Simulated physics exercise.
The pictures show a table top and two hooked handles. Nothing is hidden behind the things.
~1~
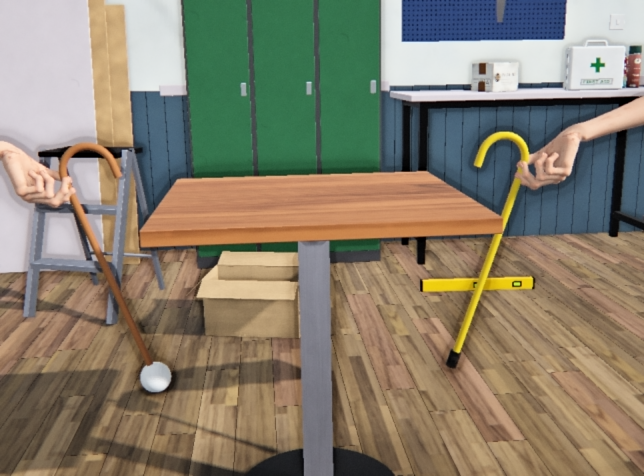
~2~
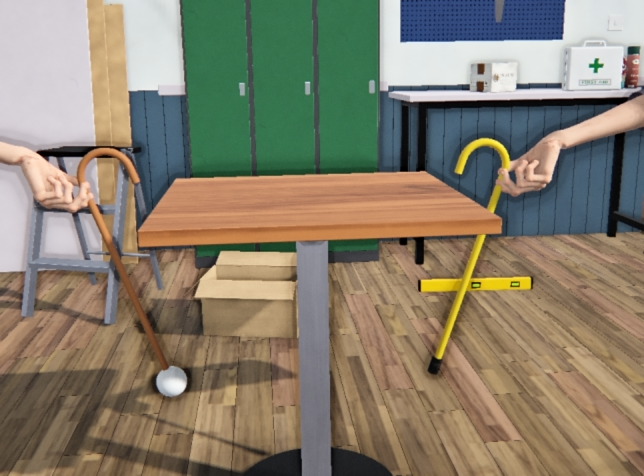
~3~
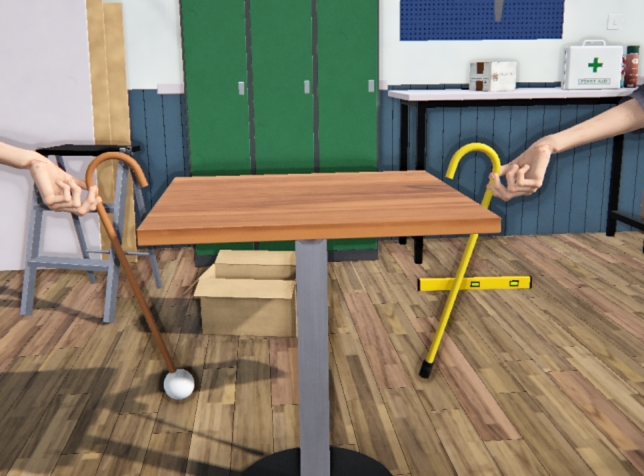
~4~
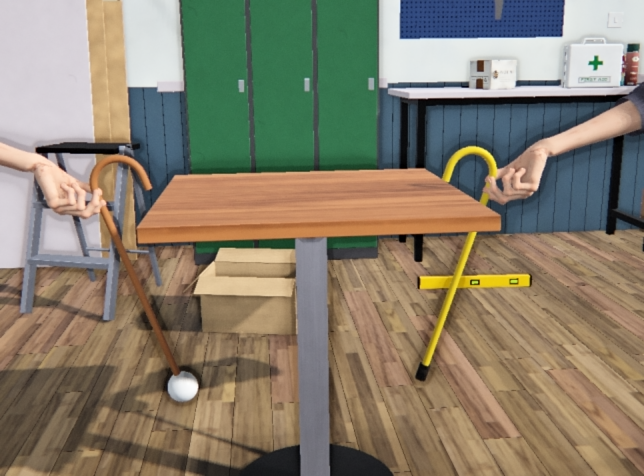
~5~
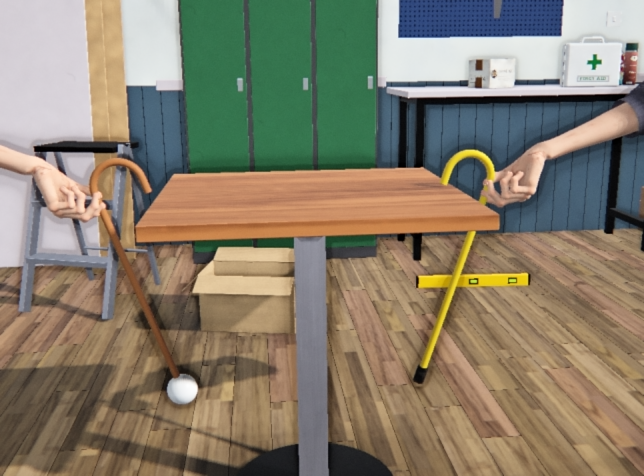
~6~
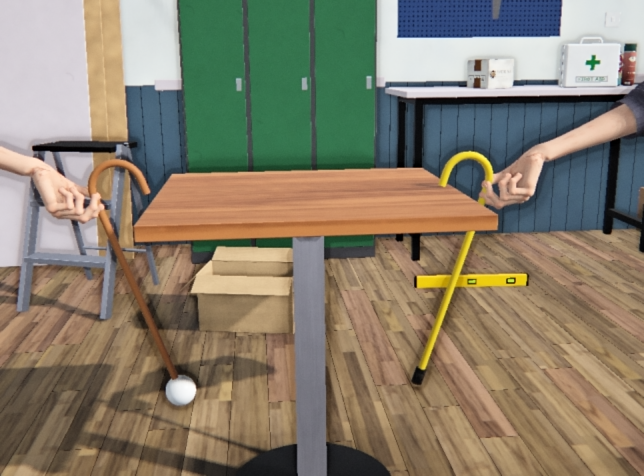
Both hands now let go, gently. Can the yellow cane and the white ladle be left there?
The yellow cane stays hooked on the edge and the white ladle falls to the floor.
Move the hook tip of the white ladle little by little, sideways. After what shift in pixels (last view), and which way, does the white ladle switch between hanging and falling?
Roughly 8 pixels right.
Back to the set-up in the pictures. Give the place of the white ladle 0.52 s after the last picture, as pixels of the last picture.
At about (102, 418).
Then, 0.34 s after the last picture, yellow cane at rest near (436, 270); white ladle falling near (150, 395).
Then, 0.52 s after the last picture, yellow cane at rest near (437, 270); white ladle falling near (102, 418).
Then, 0.64 s after the last picture, yellow cane at rest near (437, 270); white ladle falling near (64, 462).
At rest, the yellow cane hangs from the table, near (436, 270); the white ladle slips off.
